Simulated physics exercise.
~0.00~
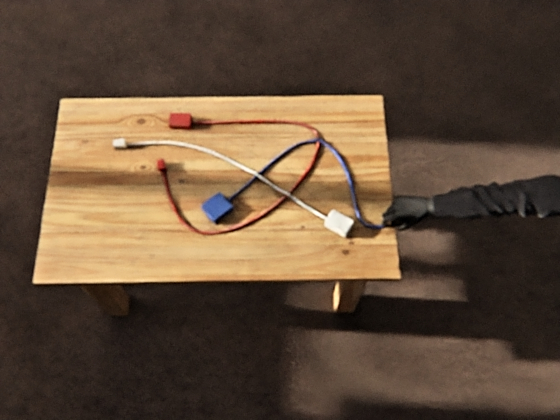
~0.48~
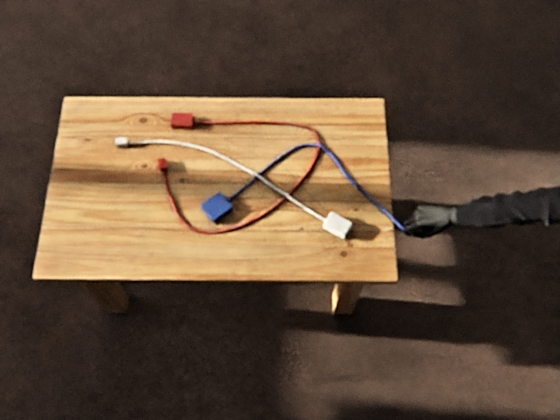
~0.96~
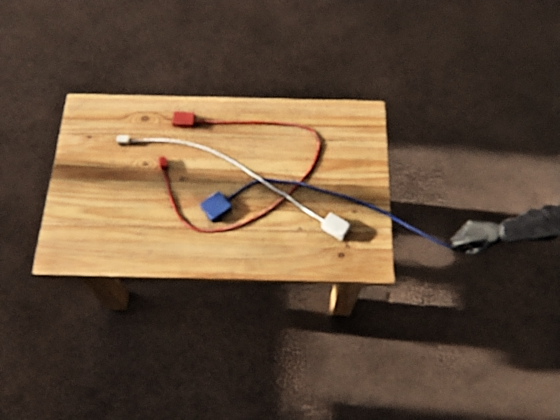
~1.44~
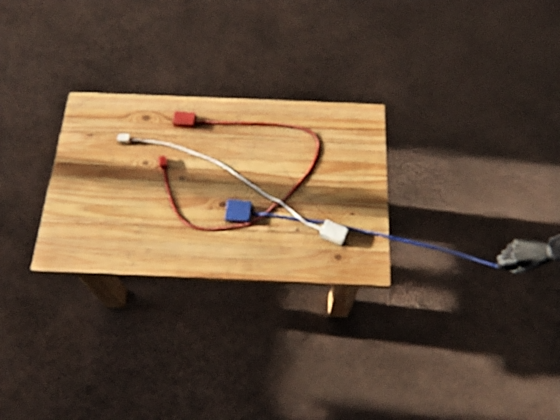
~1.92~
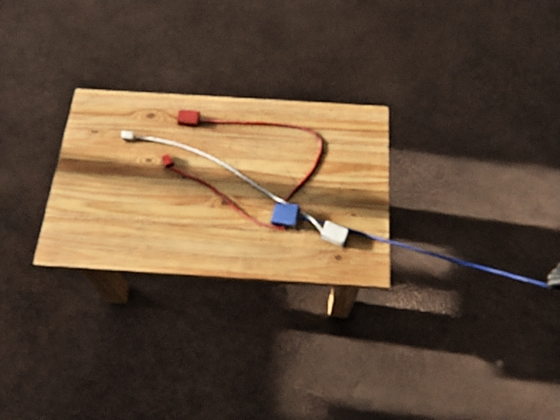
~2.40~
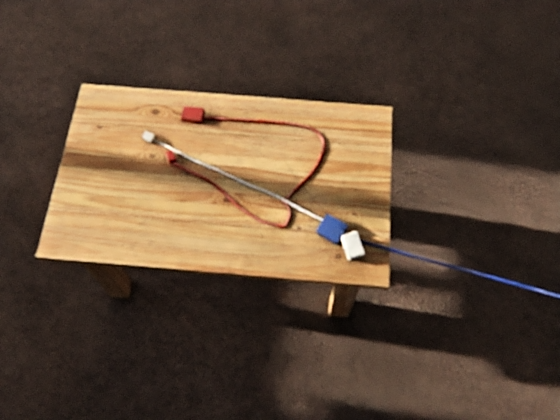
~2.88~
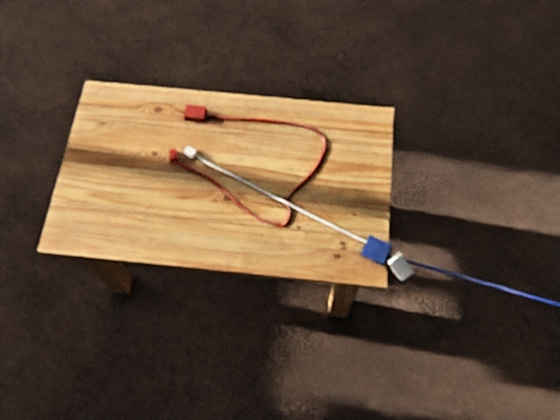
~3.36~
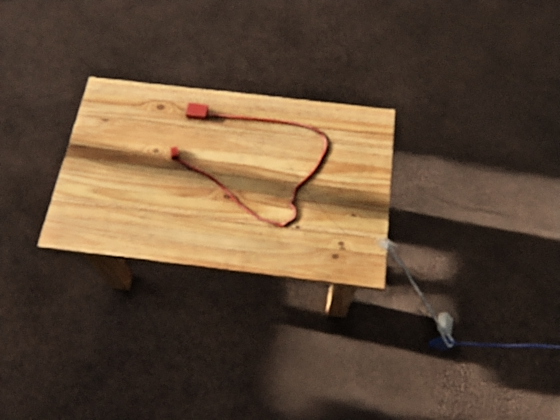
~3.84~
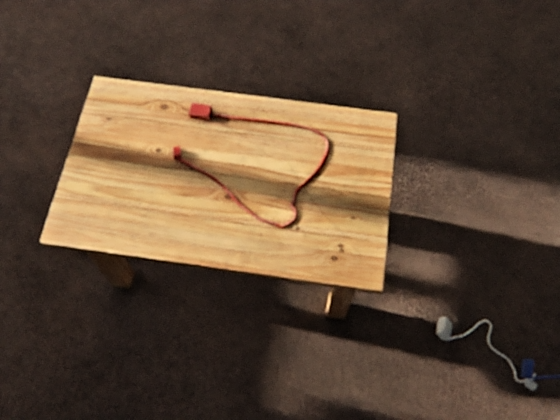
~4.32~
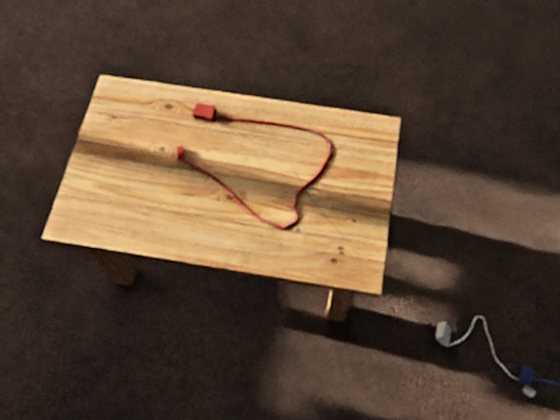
A gloved hand pulls the blue cable off the table's right edge, dragging the white one down too.
